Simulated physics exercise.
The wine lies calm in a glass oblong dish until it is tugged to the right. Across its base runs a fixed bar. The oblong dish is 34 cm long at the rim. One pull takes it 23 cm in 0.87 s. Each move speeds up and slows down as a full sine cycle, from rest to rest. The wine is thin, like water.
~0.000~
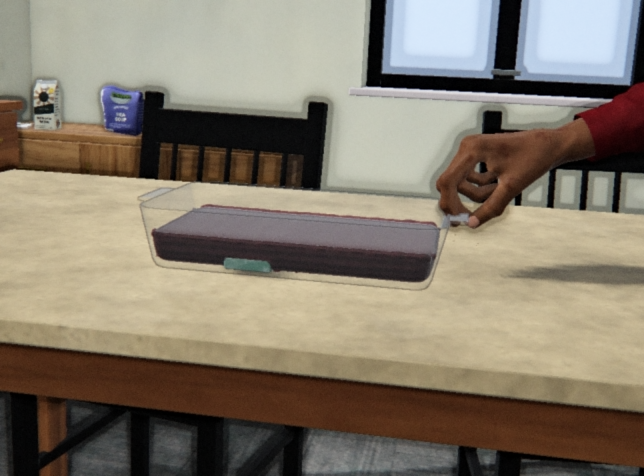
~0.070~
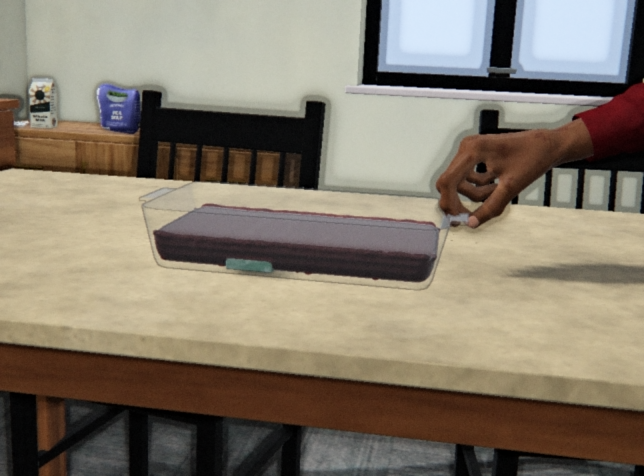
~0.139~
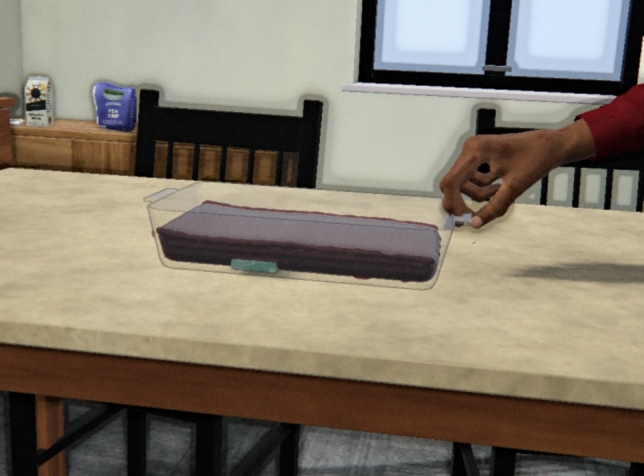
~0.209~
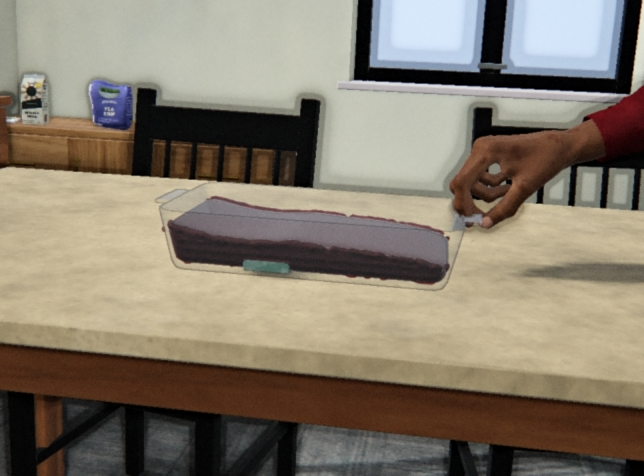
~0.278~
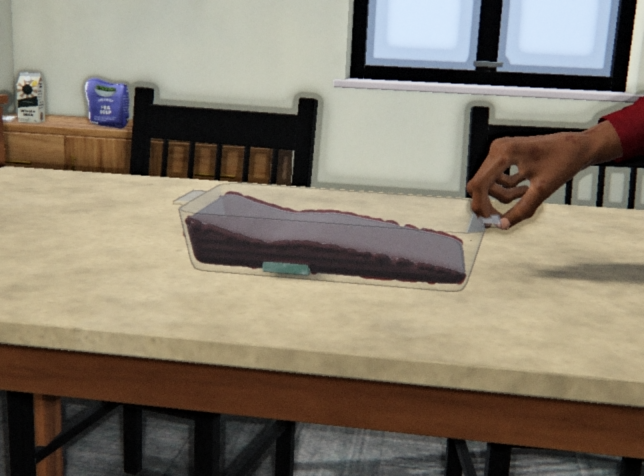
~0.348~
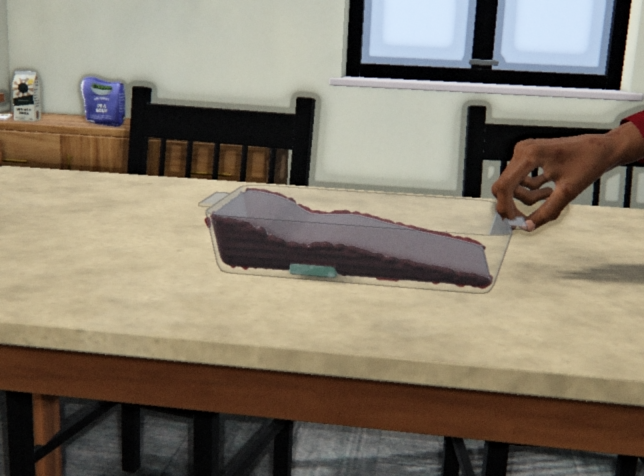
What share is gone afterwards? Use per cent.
Close to 17 per cent.
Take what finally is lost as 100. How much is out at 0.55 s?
About 0 per cent.
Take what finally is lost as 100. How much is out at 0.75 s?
Some 0 per cent.
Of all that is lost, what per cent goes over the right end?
Near 90 in a hundred.
After 0.55 s it has gone 17 cm; 0 per cent is out over the left end and 0 over the right.
After 0.75 s it has gone 23 cm; 0 per cent is out over the left end and 0 over the right.
After 0.96 s it has gone 23 cm; 0 per cent is out over the left end and 15 over the right.
After 1.16 s it has gone 23 cm; 0 per cent is out over the left end and 16 over the right.
In the end 17 per cent is out in all, 1 of it over the left end.
